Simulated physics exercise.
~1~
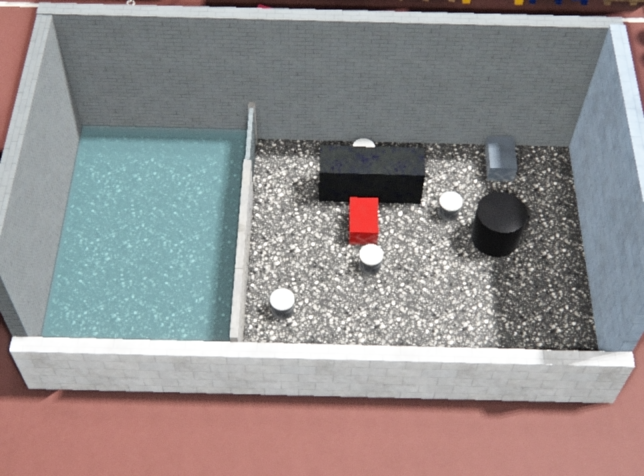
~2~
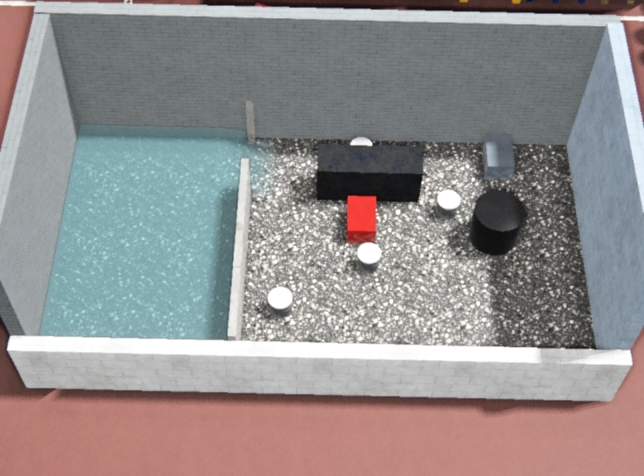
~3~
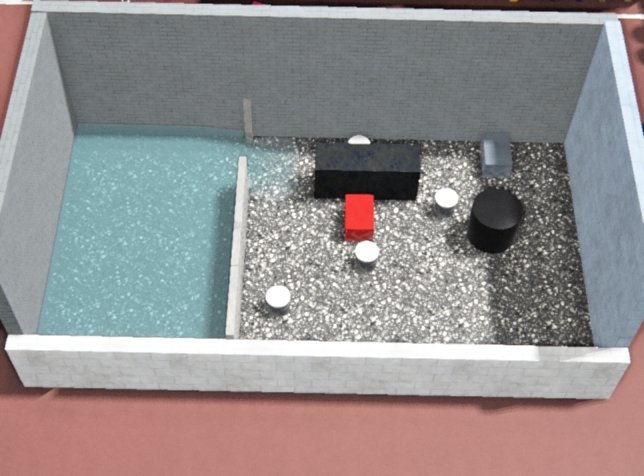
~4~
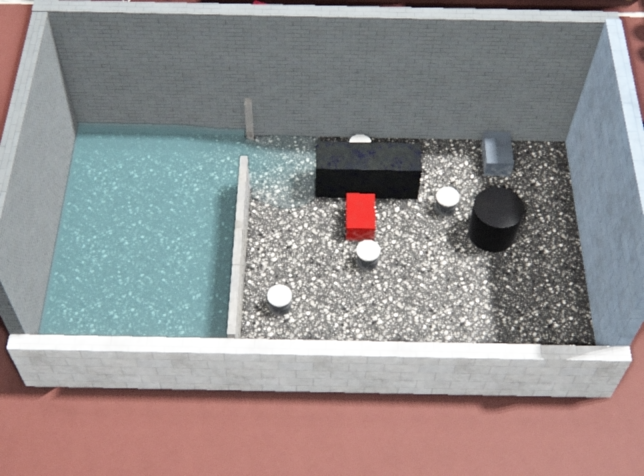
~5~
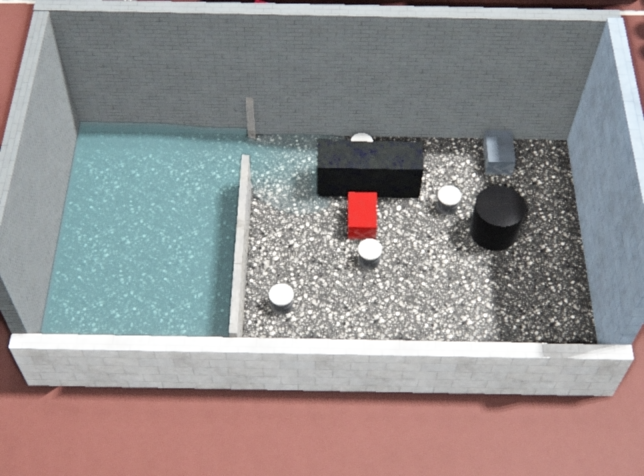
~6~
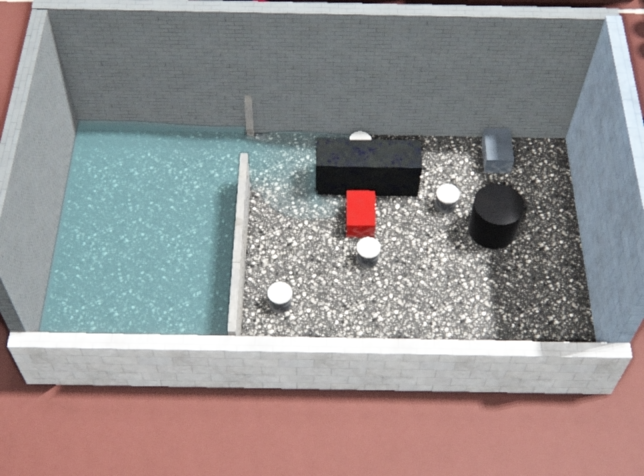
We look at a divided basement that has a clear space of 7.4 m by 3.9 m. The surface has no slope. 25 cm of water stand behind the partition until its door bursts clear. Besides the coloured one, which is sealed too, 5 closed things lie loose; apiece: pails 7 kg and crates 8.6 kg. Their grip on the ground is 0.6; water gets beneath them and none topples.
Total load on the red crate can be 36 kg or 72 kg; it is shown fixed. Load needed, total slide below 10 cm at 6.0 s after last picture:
Lower.
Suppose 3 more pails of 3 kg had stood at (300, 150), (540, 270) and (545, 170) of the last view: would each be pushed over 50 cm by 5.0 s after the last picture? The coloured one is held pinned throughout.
In order: Greater, smaller and greater.
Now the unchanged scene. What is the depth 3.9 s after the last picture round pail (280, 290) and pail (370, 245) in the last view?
3 and 1 cm.
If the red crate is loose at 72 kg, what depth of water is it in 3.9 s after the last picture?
About 2 cm.
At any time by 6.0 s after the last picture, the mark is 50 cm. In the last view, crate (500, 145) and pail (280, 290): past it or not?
Result, as listed: Above / below.
Then, 0.4 s after the last picture the red crate would be 0 cm from its start with 36 kg and 0 cm from its start with 72 kg; 1 cm of water round it then.
Then, 2.1 s after the last picture the red crate would be 0 cm from its start with 36 kg and 0 cm from its start with 72 kg; 2 cm of water round it then.
Then, 3.9 s after the last picture the red crate would be 0 cm from its start with 36 kg and 0 cm from its start with 72 kg; 2 cm of water round it then.
Then, 6.0 s after the last picture the red crate would be 0 cm from its start with 36 kg and 0 cm from its start with 72 kg; 2 cm of water round it then.
